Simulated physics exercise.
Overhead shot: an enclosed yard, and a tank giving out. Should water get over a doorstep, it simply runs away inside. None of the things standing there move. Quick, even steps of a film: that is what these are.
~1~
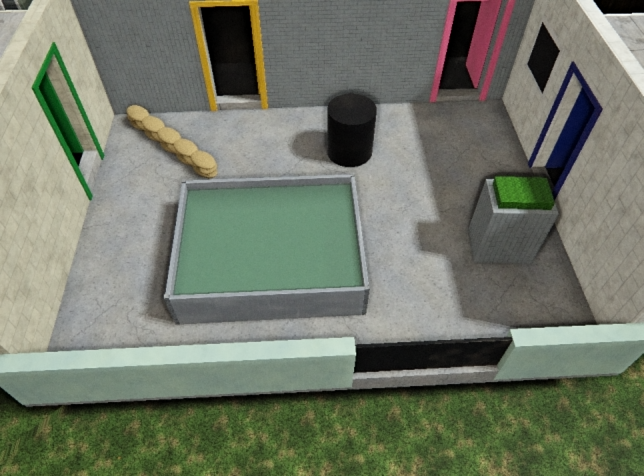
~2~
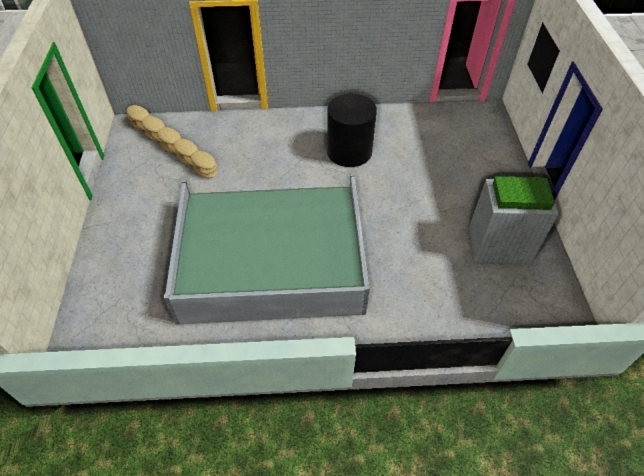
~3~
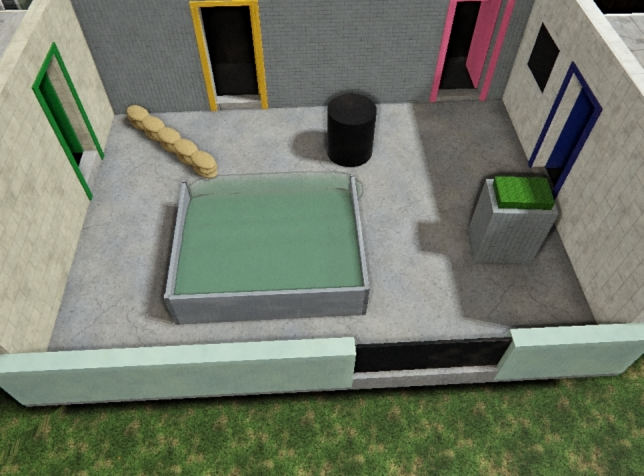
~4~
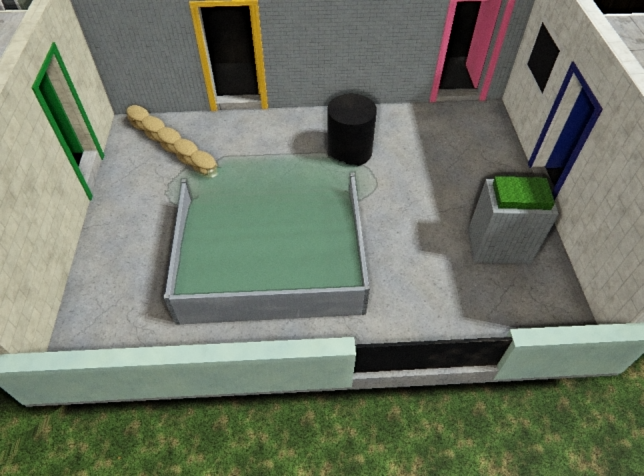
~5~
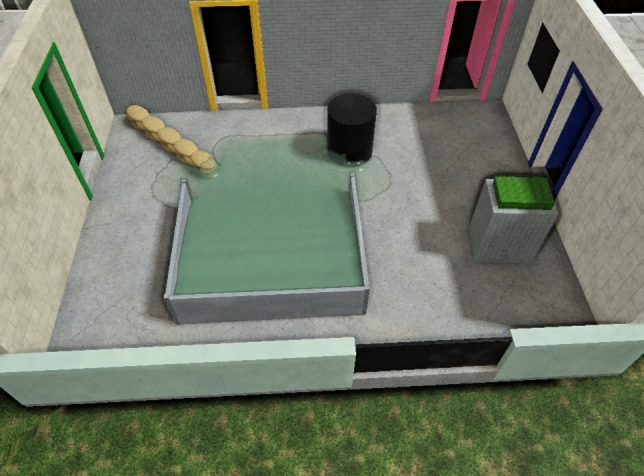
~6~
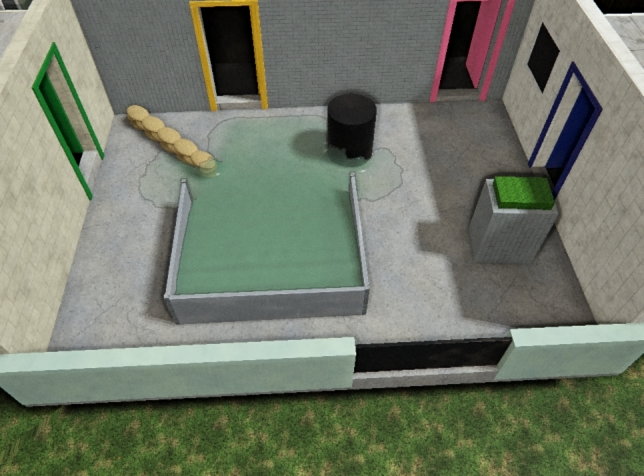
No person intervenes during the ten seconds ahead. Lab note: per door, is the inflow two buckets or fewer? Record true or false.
Green door true; blue door false; pink door true; yellow door false.
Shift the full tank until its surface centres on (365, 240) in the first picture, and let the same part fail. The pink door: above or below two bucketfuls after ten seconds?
As far as I can tell, the pink door gets swamped.
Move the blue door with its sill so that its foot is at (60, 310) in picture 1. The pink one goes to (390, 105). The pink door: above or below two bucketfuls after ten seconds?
What follows is that the pink door remains below.
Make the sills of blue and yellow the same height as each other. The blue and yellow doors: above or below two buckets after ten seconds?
As I read it, the blue door remains below while the yellow door ends up above.
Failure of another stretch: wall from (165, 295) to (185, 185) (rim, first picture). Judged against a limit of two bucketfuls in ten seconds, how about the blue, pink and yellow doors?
In that case the blue door undershoots, while the pink door undershoots and the yellow door undershoots.
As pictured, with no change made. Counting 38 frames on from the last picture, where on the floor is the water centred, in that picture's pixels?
I reckon somewhere around (300, 199).
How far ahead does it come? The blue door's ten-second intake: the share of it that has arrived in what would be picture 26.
Roughly 5 per cent.
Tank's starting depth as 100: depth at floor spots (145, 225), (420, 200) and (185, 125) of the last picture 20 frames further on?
Depths of roughly 0, 2 and 55 per cent.
A moment on, water covers 30 % of the floor; the green door not reached, the blue door not reached, the pink door not reached, the yellow door over two buckets in.
Next, water covers 45 % of the floor; the green door wet at the sill, nothing in, the blue door not reached, the pink door not reached, the yellow door far over two buckets in.
Then, water covers 60 % of the floor; the green door wet at the sill, nothing in, the blue door under two buckets in, the pink door wet at the sill, nothing in, the yellow door far over two buckets in.
Later, water covers 80 % of the floor; the green door wet at the sill, nothing in, the blue door over two buckets in, the pink door under two buckets in, the yellow door far over two buckets in.
In the end, water covers 95 % of the floor; the green door wet at the sill, nothing in, the blue door over two buckets in, the pink door under two buckets in, the yellow door far over two buckets in.
